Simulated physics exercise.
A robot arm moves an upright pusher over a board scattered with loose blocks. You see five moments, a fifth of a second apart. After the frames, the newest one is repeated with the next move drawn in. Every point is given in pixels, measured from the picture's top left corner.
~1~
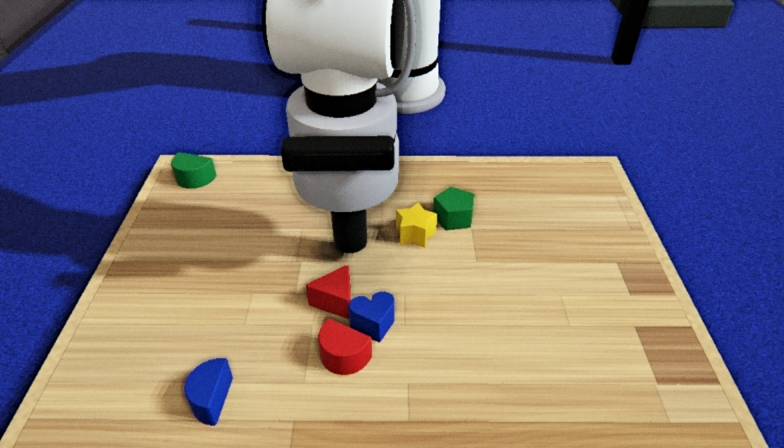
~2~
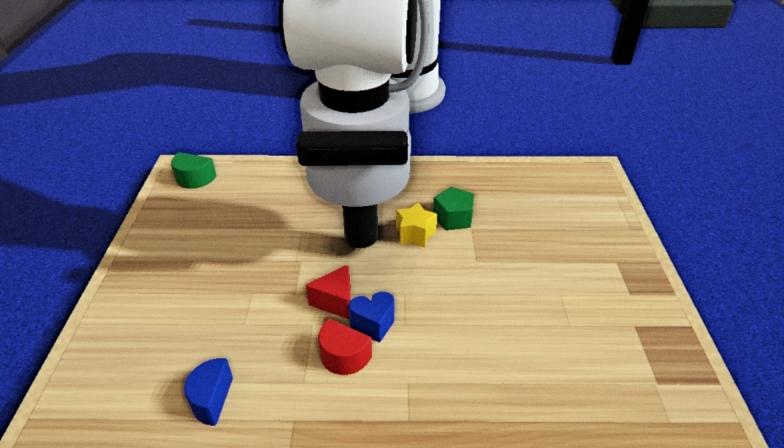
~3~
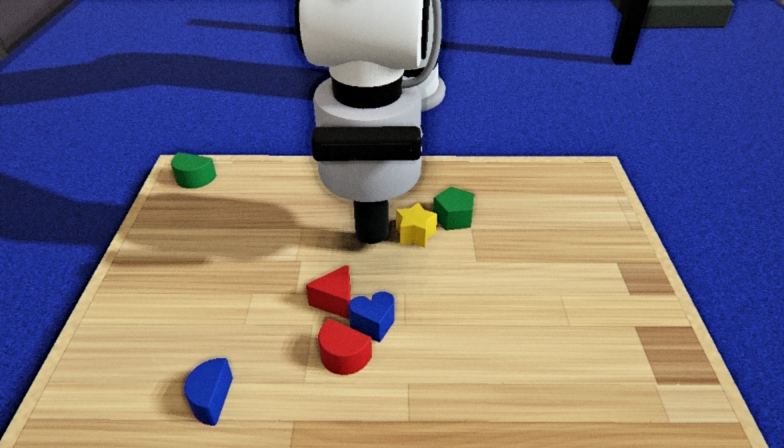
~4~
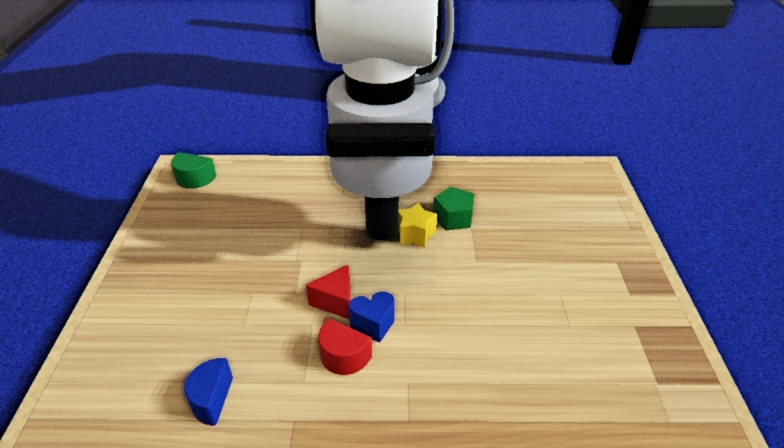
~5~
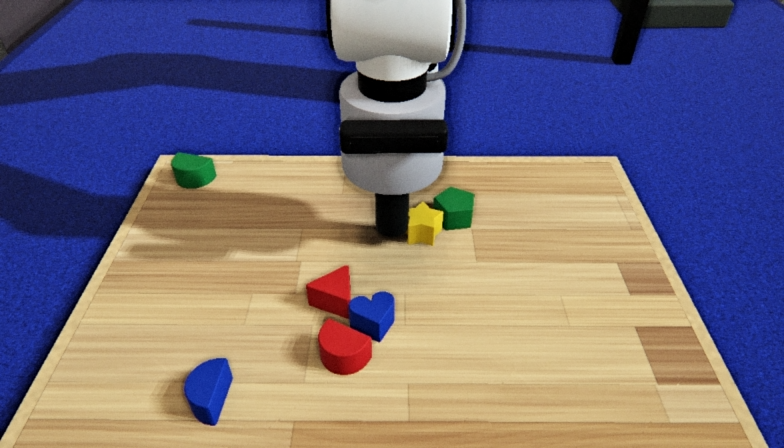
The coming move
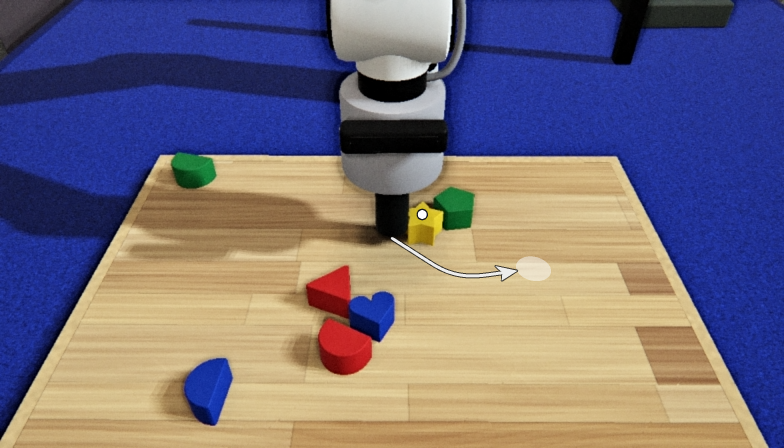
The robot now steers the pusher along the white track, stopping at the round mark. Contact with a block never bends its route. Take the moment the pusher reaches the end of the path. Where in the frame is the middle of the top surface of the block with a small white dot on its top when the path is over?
That would be at about pixel (443, 222).
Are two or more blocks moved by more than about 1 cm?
No - that is not the case.
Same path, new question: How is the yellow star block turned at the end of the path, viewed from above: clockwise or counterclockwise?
Looking from above, the answer is counterclockwise.
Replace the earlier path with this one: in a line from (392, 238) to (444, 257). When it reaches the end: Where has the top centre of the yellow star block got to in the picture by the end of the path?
When the path ends, it will be at (463, 221).
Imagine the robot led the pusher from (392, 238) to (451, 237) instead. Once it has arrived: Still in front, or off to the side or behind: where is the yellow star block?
I'm fairly sure the yellow star block rides along ahead of the pusher to the very end.
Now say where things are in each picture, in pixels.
In the first frame, lower end of the pusher (351, 242), tops of blocks, yellow star block (416, 216), green pentagon (456, 199).
In the second frame, pusher (361, 237), blocks as before.
In the third frame, pusher (372, 233), blocks as before.
In the fourth frame, pusher (382, 230), blocks as before.
In the fifth frame, pusher (392, 227), yellow star block (422, 215), green pentagon (456, 199).
The drawn path runs from (392, 238) over (431, 263) and (481, 276) to (533, 268); the dot is on the yellow star block.
The first path, step by step. One third of the way, pusher (433, 252); yellow star block (443, 222), turned 45° anticlockwise; green pentagon (459, 198), turned 15° anticlockwise.
Two thirds of the way, pusher (484, 264); yellow star block (443, 222), turned 45° anticlockwise; green pentagon (459, 198), turned 15° anticlockwise.
At the end, pusher (536, 257); yellow star block (443, 222), turned 45° anticlockwise; green pentagon (459, 198), turned 15° anticlockwise.
